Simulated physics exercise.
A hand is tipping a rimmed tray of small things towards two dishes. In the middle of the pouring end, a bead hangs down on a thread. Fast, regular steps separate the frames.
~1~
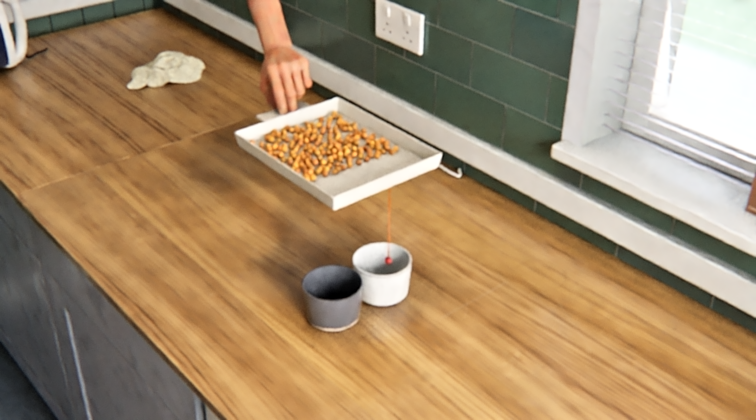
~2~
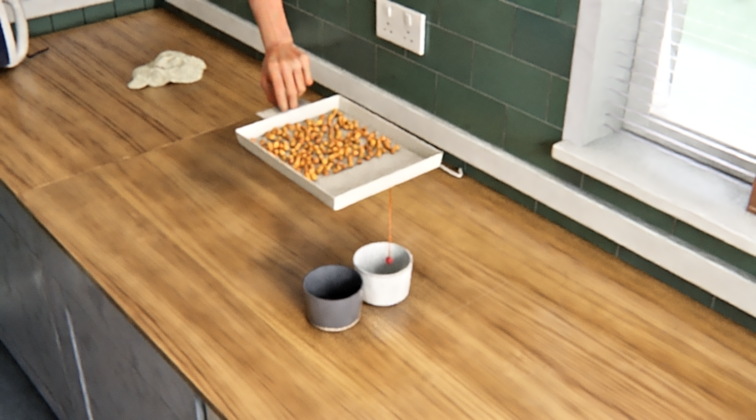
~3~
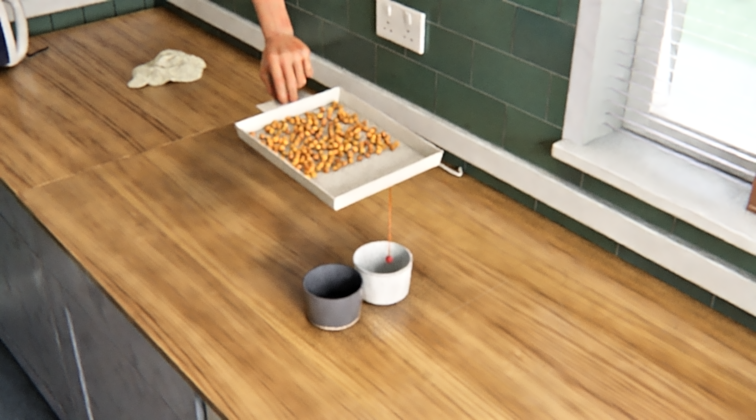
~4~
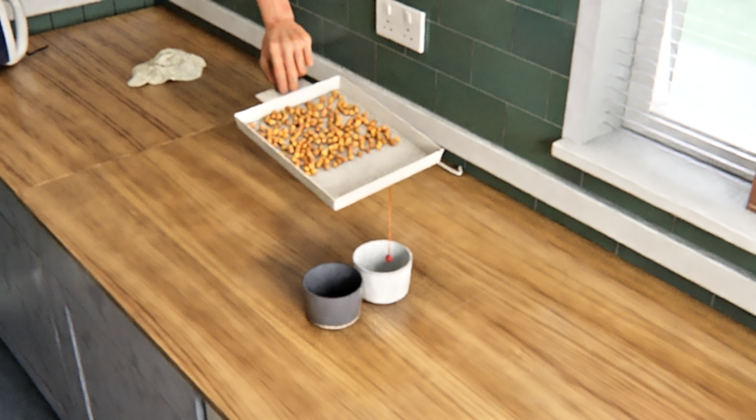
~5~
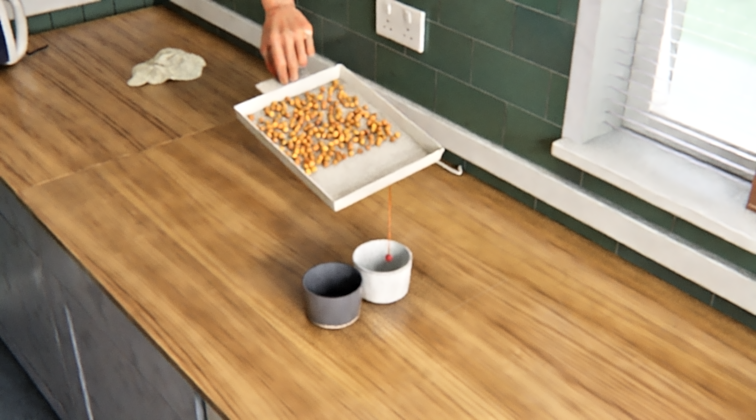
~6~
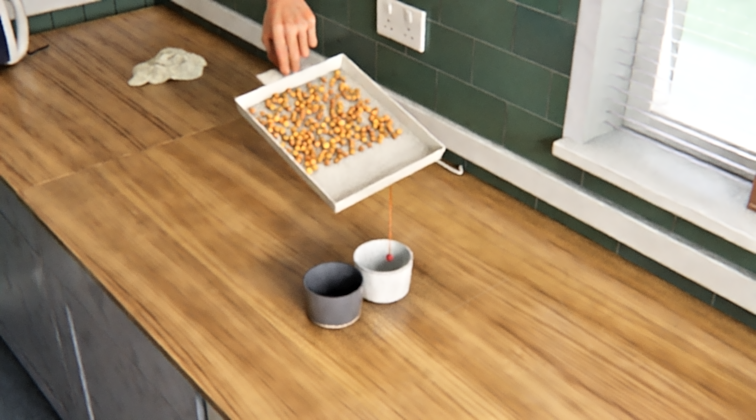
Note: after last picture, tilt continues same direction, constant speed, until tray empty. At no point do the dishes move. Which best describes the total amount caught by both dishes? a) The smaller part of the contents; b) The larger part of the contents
a.
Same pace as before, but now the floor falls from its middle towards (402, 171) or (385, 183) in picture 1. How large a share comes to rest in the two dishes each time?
The first comes to 0 %, while the second comes to 0 %.
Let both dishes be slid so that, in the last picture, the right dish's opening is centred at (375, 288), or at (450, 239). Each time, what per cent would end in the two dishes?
I'd expect some 80 percent, and then some 0 percent.
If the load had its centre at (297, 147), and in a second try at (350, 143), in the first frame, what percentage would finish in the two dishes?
Close to 20 %, followed by close to 20 %.
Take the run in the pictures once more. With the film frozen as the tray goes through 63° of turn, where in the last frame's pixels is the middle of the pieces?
The middle of the pieces shows up near (354, 183).
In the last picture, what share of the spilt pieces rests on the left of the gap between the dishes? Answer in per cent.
It comes out at roughly 30 percent.
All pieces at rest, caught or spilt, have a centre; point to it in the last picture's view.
Roughly at (366, 338), give or take.
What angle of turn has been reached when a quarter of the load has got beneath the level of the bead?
Approx. 115° from level.
Shortly afterwards, tray tipped steeply; all but a few on the tray; a little in the air.
Next, tray tipped past a quarter turn; the bulk on the tray; only a few in the left dish; a little outside both; a little in the air.
Some moments later, tray tipped past a quarter turn; near a quarter in the left dish; the bulk outside both.
In the end, tray tipped past a quarter turn; near a quarter in the left dish; none at all in the right dish; the bulk outside both.
